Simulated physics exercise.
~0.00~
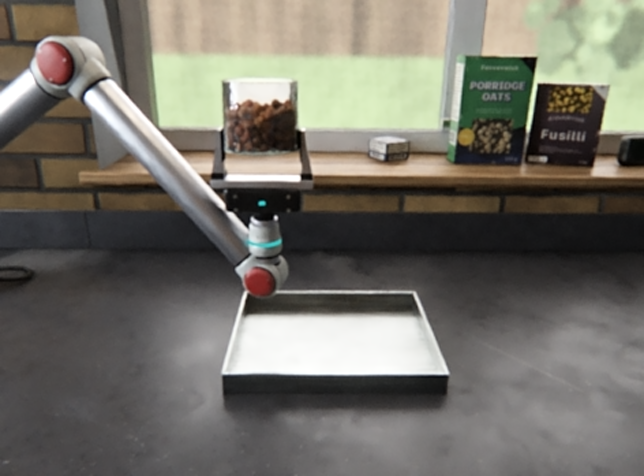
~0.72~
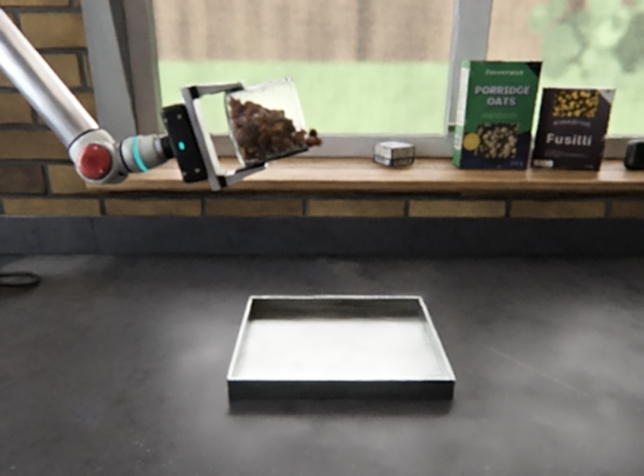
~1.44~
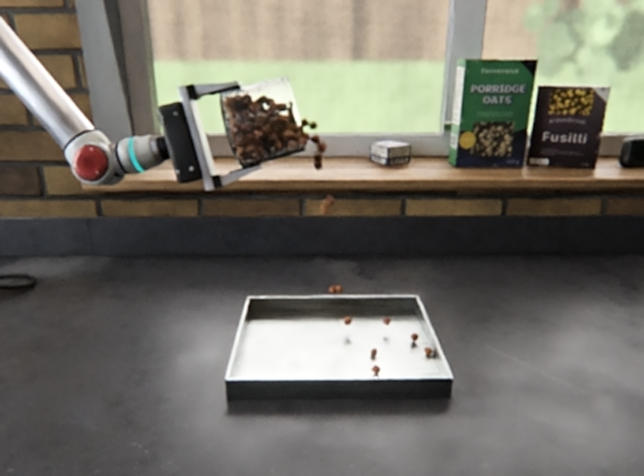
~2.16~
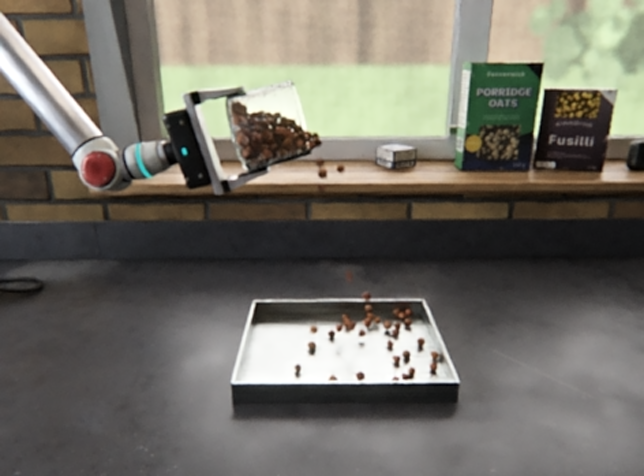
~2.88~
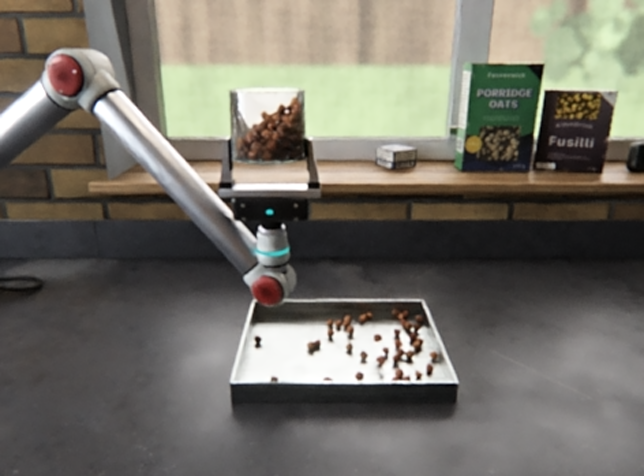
On a dark worktop, a robot arm tips some hazelnuts from a clear tumbler into a tray, then rights it.
